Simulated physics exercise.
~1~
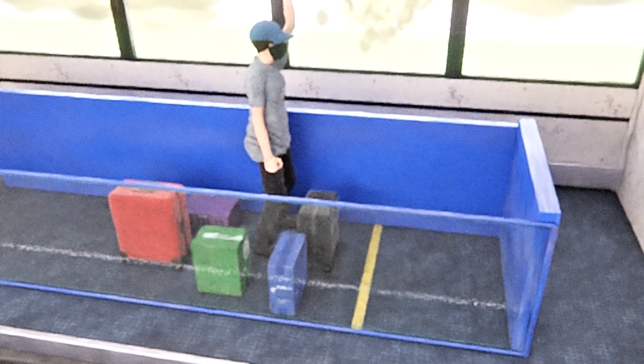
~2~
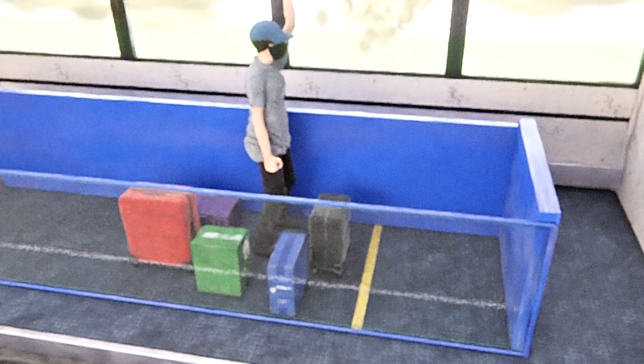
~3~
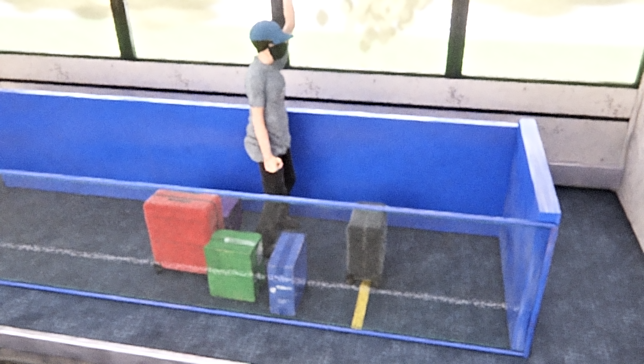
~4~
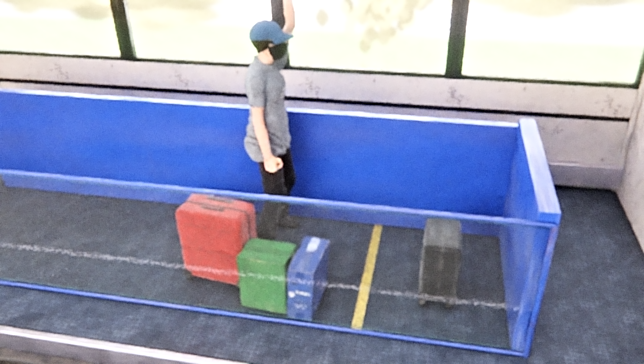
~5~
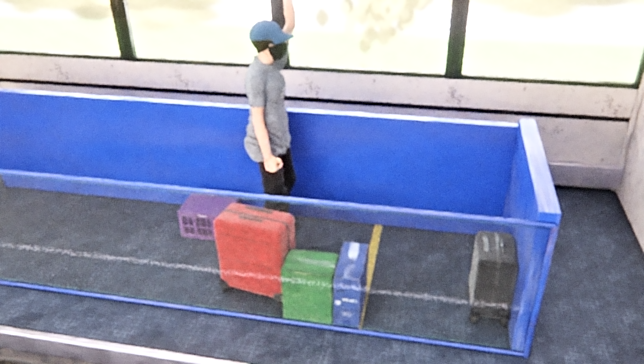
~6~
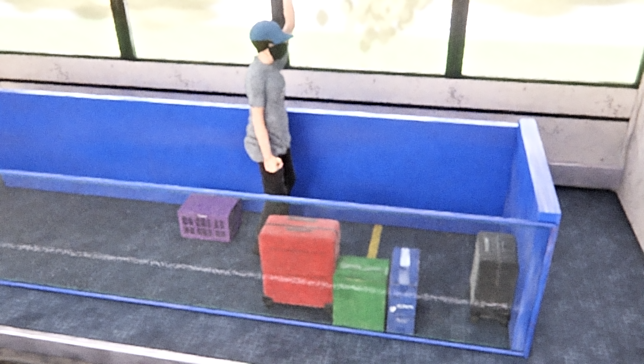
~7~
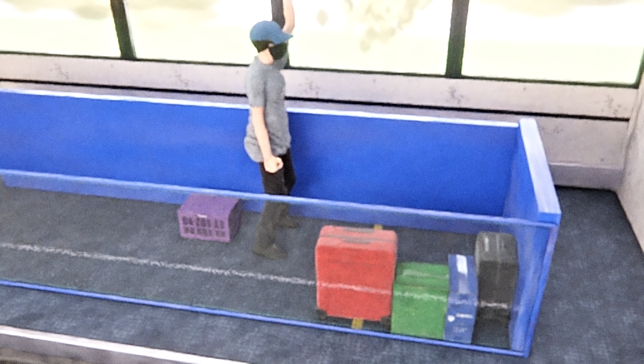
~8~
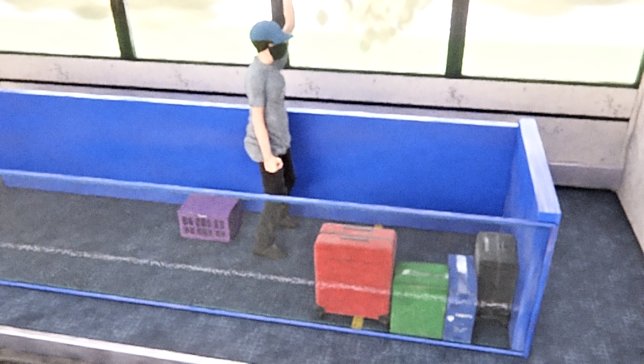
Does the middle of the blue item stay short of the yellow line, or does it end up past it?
It ends up past the yellow line, standing upright between the green pack and the black case near the right end of the bay.
The clip opens on a blue-walled luggage bay where a person in a cap stands with one arm raised, beside a red case, a green pack, a blue item, a black case and a purple crate. The red and black cases start sliding right, and the black one crosses the yellow line first. The green pack and then the blue item follow, while the black case comes to rest near the right end. Behind them, the purple crate stays put. Finally the blue and green pieces cross the line too, and everything rests upright, packed in a row with the red case over the line.
